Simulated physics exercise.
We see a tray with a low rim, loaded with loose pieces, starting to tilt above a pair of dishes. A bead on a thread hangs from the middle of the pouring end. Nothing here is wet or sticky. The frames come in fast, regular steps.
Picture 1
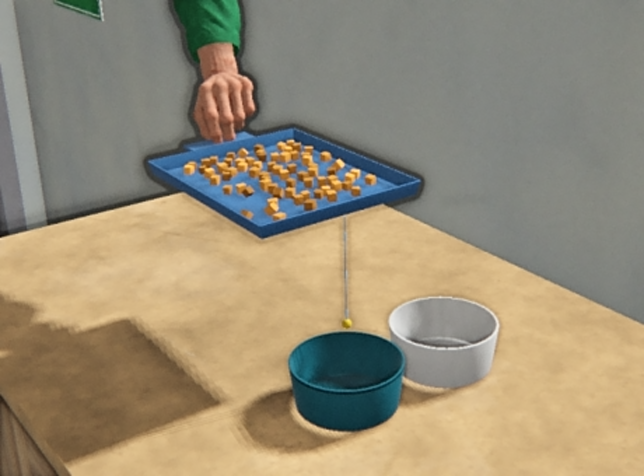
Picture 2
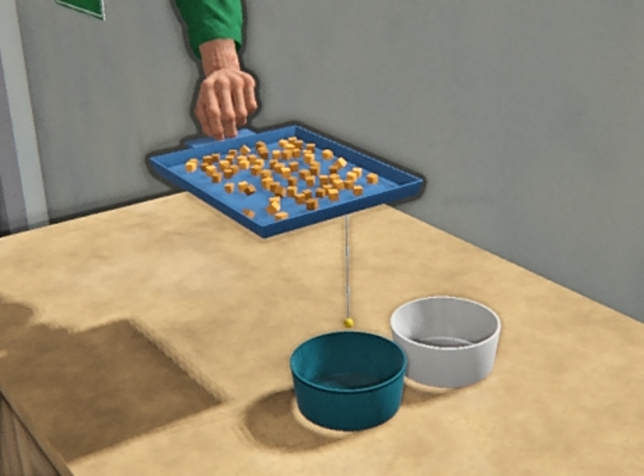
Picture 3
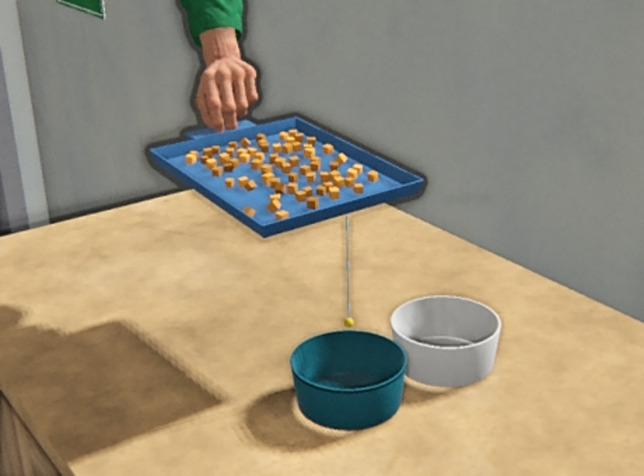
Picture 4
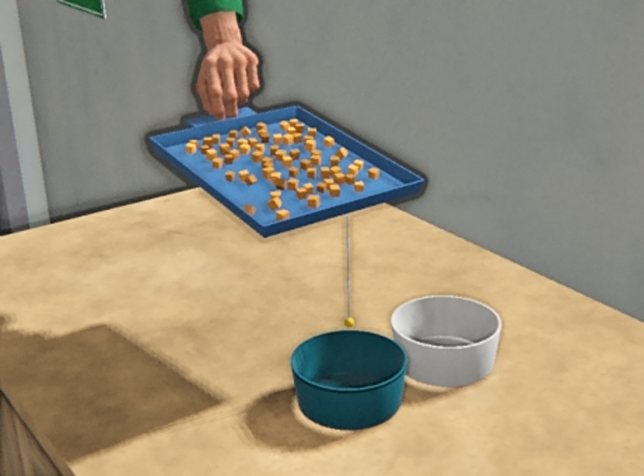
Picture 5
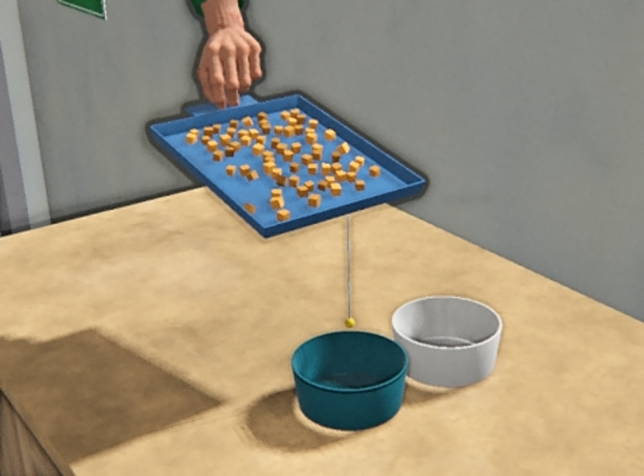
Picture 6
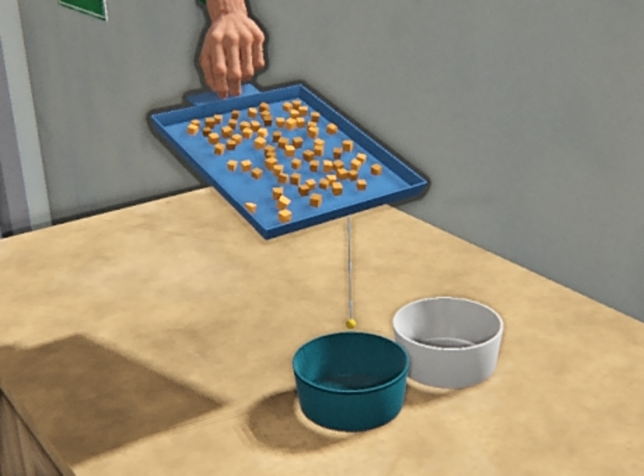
A hand in a green sleeve steadily raised the back of a blue tray of small orange-brown cubes, tilting it gently toward the front, while the teal and white dishes below stayed still.
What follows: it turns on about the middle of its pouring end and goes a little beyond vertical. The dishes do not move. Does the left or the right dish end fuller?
The left dish gets more.
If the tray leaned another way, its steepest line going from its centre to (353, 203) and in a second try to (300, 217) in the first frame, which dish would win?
One: The right dish. Two: The left-hand dish.
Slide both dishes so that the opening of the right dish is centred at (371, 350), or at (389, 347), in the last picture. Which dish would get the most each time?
The first try: The right one. The second: The right-hand dish.
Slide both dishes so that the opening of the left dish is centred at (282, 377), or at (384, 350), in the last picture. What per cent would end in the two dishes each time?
Roughly 50 per cent, and 50 per cent.
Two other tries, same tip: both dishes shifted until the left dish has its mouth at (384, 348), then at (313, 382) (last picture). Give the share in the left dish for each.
About 50 and 30 per cent.
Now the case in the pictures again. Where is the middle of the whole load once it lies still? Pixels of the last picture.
Close to (372, 405).
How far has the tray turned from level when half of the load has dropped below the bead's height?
At about 115°.
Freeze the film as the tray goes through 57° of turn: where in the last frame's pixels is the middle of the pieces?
Roughly at (344, 191).
Soon, tray tipped steeply; all on the tray.
A while on, tray tipped right over; nearly all on the tray; a stray few in the left dish.
Towards the end, tray tipped past a quarter turn; about half in the left dish; about a quarter in the right dish; about a third outside both.
Finally, tray tipped past a quarter turn; about half in the left dish; about a quarter in the right dish; about a third outside both.
